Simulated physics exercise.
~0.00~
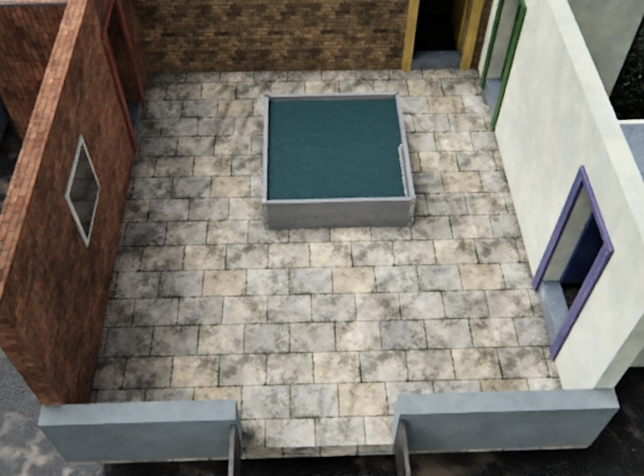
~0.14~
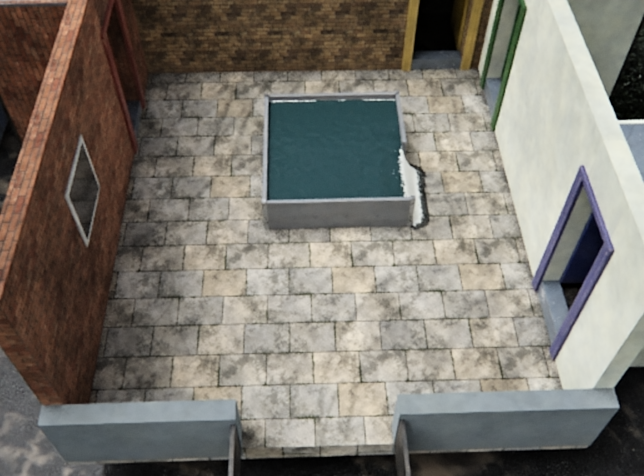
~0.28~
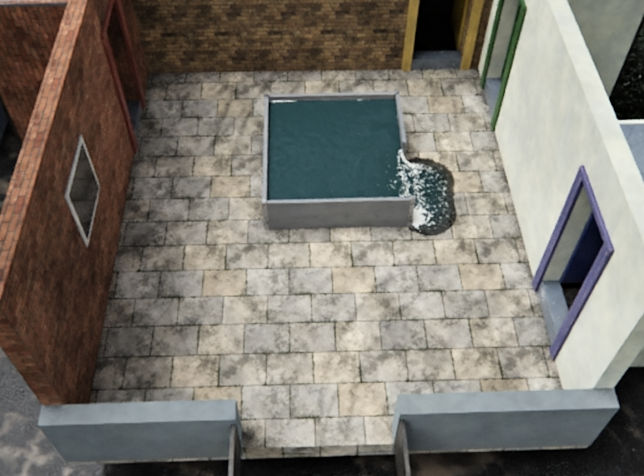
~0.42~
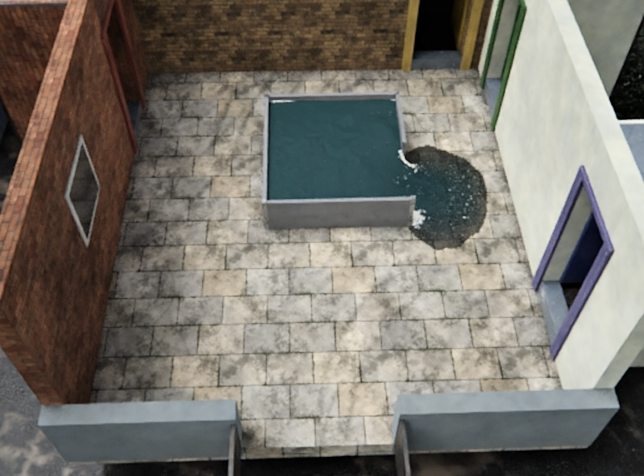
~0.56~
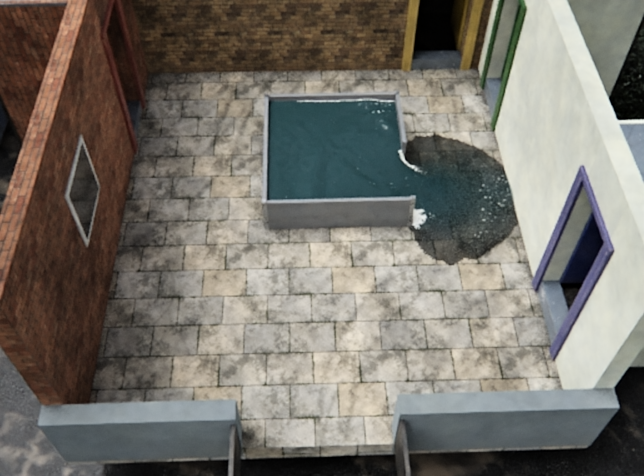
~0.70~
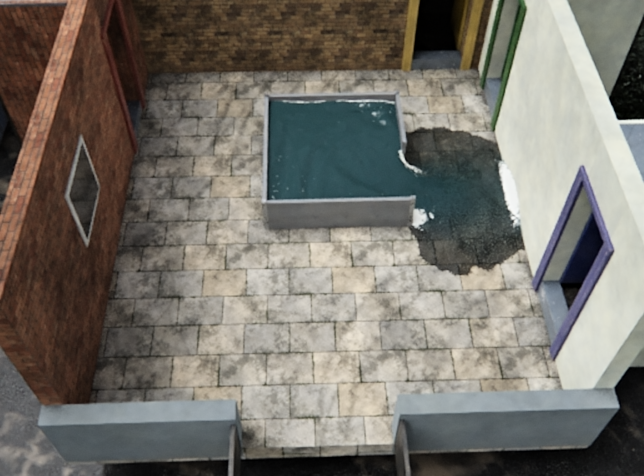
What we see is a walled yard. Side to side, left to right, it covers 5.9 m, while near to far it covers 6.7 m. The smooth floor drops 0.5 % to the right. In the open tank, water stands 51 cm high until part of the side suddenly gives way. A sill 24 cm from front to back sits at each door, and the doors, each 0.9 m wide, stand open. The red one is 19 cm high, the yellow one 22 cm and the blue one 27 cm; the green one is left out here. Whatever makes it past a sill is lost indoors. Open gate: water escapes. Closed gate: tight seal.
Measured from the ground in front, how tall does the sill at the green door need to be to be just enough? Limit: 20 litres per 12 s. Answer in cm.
It needs to be about 6 cm tall.
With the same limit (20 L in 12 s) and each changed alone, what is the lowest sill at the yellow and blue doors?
Roughly 14.0 cm for the yellow door and roughly 7.5 cm for the blue door.
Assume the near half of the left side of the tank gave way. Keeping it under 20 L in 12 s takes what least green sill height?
About 8.0 cm.
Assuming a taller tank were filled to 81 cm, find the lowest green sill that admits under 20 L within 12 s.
Step height: Approx. 10.0 cm.
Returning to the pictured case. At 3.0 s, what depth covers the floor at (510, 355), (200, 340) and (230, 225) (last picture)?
Respectively 7 cm, 0 cm and 0 cm.
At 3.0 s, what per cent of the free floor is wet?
Around 30 per cent of the free floor.
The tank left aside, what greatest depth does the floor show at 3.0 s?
Up to some 28 centimetres, I'd say.
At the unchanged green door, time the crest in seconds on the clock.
Crest at t of about 2.4 s.
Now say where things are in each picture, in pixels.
Still water, 51 cm deep, in the open tank at (335, 147); the green door at (500, 59) is dry, in the first frame.
The gap is at (404, 187), the front 0.3 m out at (420, 182); the back of the open tank holds 51 cm, in the second frame.
Water pours out at (404, 188) and has run 0.7 m, to (449, 193); about 9 cm deep outside, 51 cm at the back, in the third frame.
The front is at (481, 198), 1.2 m from the gap at (404, 189); 1.7 m2 of floor is wet, 51 cm left at the back, in the fourth frame.
Water pours out at (404, 189) and has run 1.7 m, to (516, 212); about 5 cm deep outside, 51 cm at the back, in the fifth frame.
Water pours out at (404, 189) and has run 1.7 m, to (523, 241); about 6 cm deep outside, 50 cm at the back; the green door at (500, 59), 2.6 m from the gap, is still 0.9 m from the nearest water, in the sixth frame.
After 1.4 s water covers 10 % of the floor, deepest (34 cm) near (504, 198); 5 cm at the green door, 0 litres in over its 26 cm sill.
After 3.0 s water covers 30 % of the floor, deepest (28 cm) near (557, 406); 8 cm at the green door, 0 litres in over its 26 cm sill.
After 12.0 s water covers 95 % of the floor, deepest (10 cm) near (257, 212); 5 cm at the green door, 0 litres in over its 26 cm sill.
At the green door as built, the water arrived by 1.3 s and peaked near 8 cm at 2.4 s.
Run again over the same 12 s with other heights there, 30 litres in over 5 cm, 12 litres over 7 cm. The limit of 20 litres is kept from about 6 cm up.
